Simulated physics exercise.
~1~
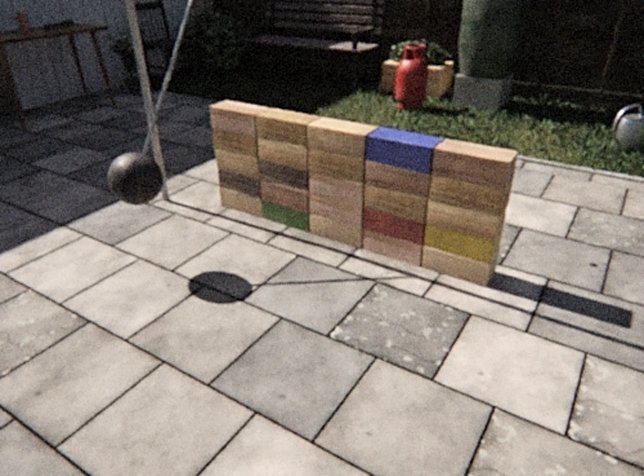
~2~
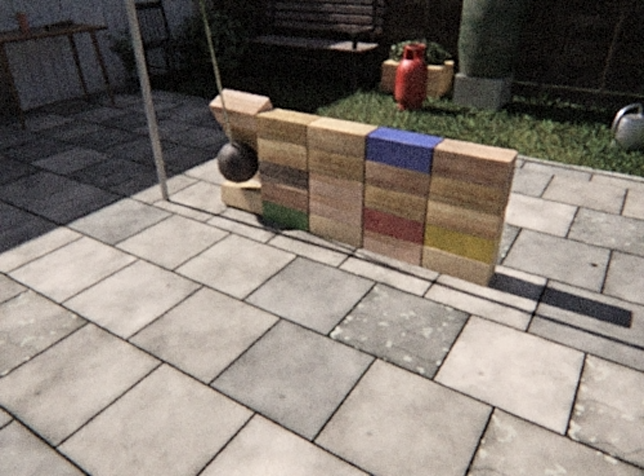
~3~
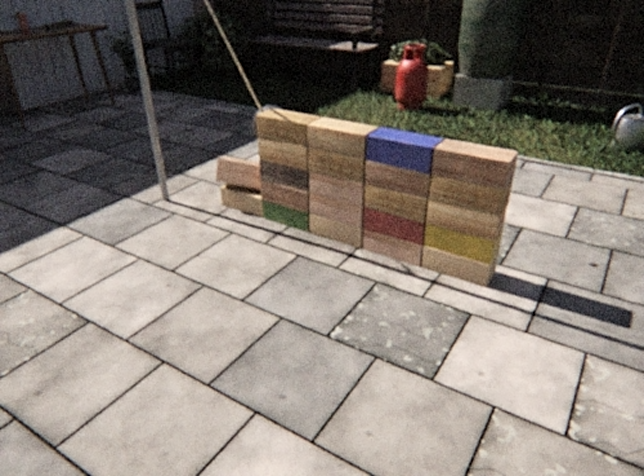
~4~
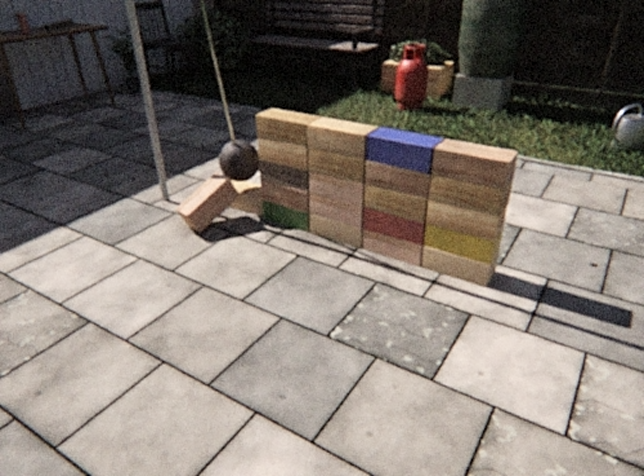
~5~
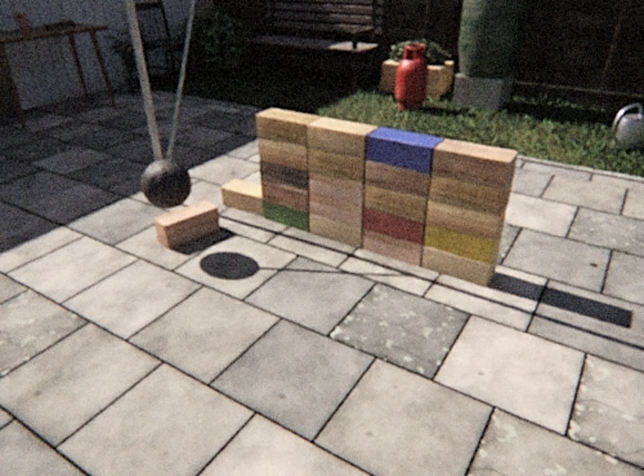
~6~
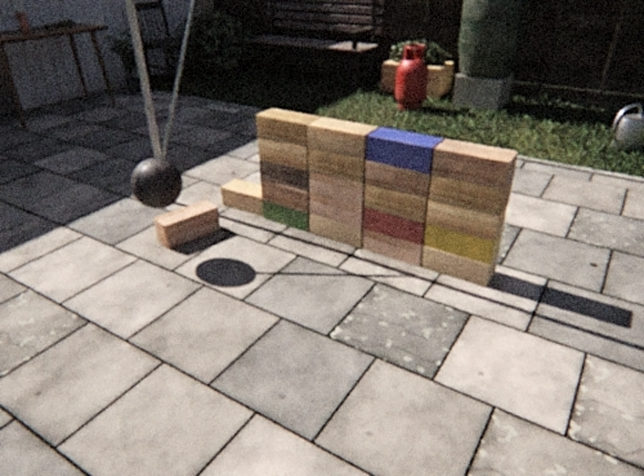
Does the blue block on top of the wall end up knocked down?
No, the blue block stays in its place on top of its column. Only blocks from the column at the left end come down.
